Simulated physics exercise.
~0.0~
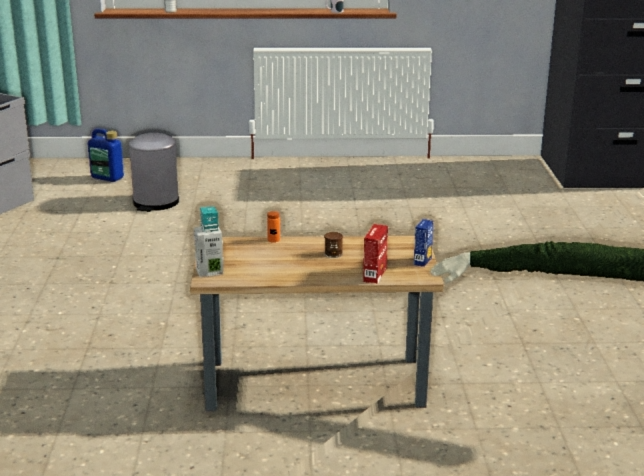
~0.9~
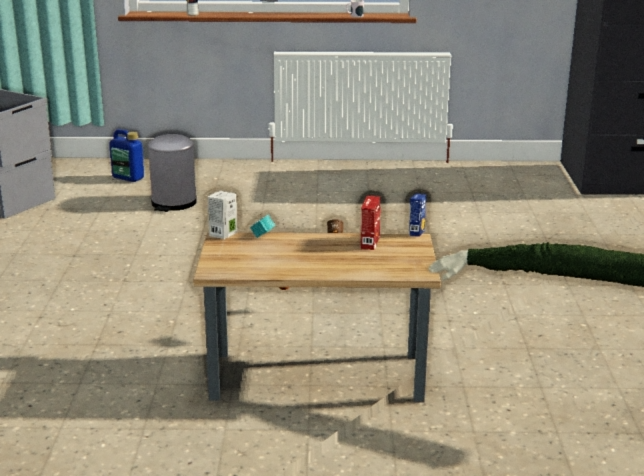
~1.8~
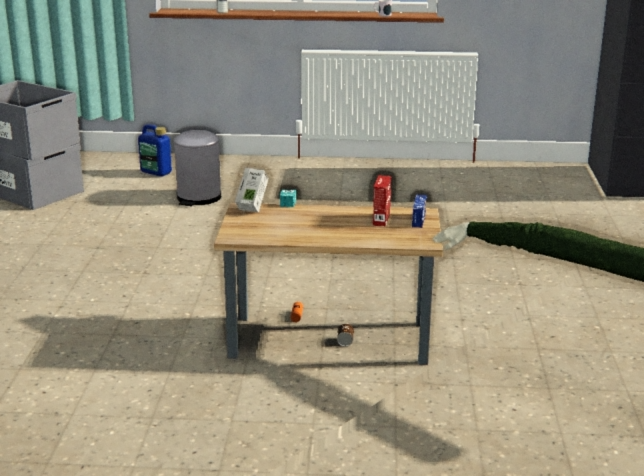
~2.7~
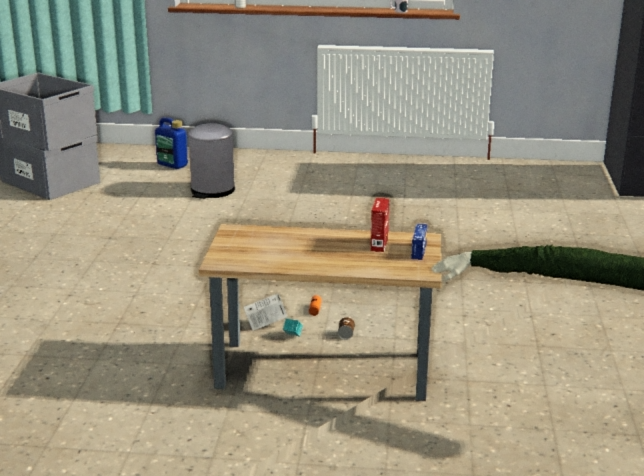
In this clip, an arm in a dark green sleeve at a wooden table's right end jolts it back and forth, sending an orange shaker and brown tin to the floor, then a white carton and turquoise packet, leaving an upright red packet and a blue packet on top.
